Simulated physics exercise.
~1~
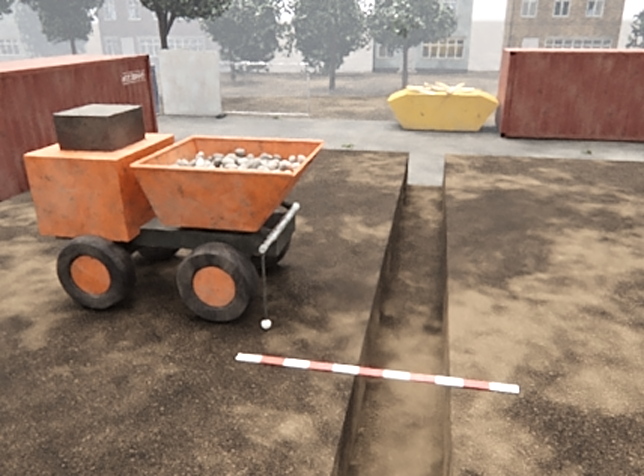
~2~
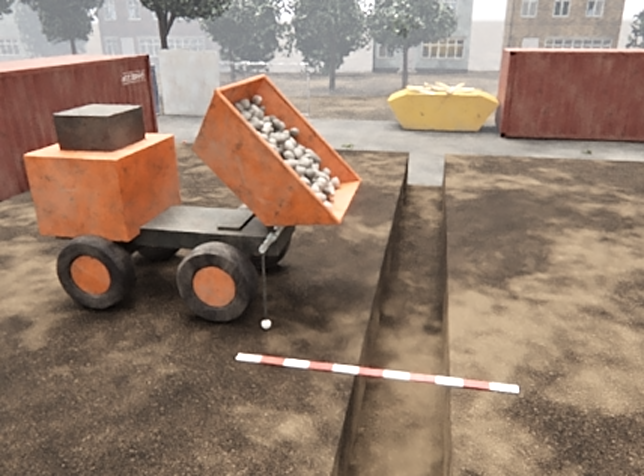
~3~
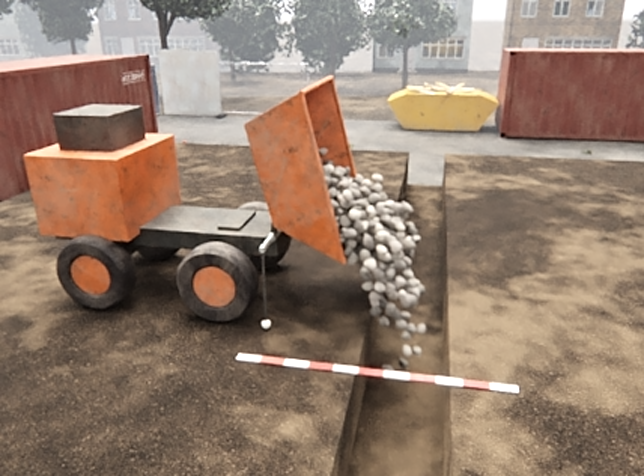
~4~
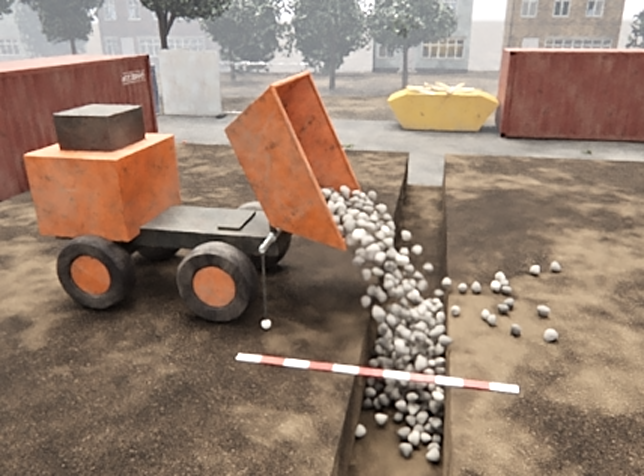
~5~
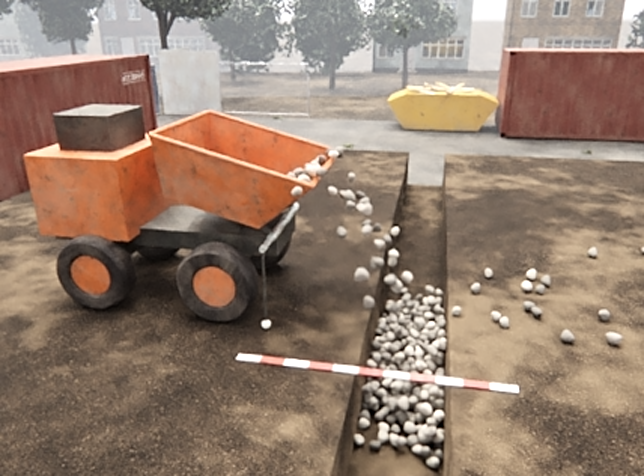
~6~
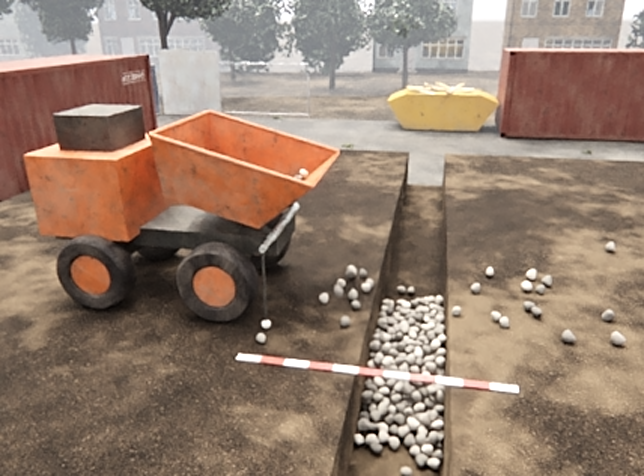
The orange dumper's body tipped up and poured its grey stones to the right into the trench, then swung back down, leaving most of them heaped in the trench, some scattered on either side, and a few still at the body's lip.
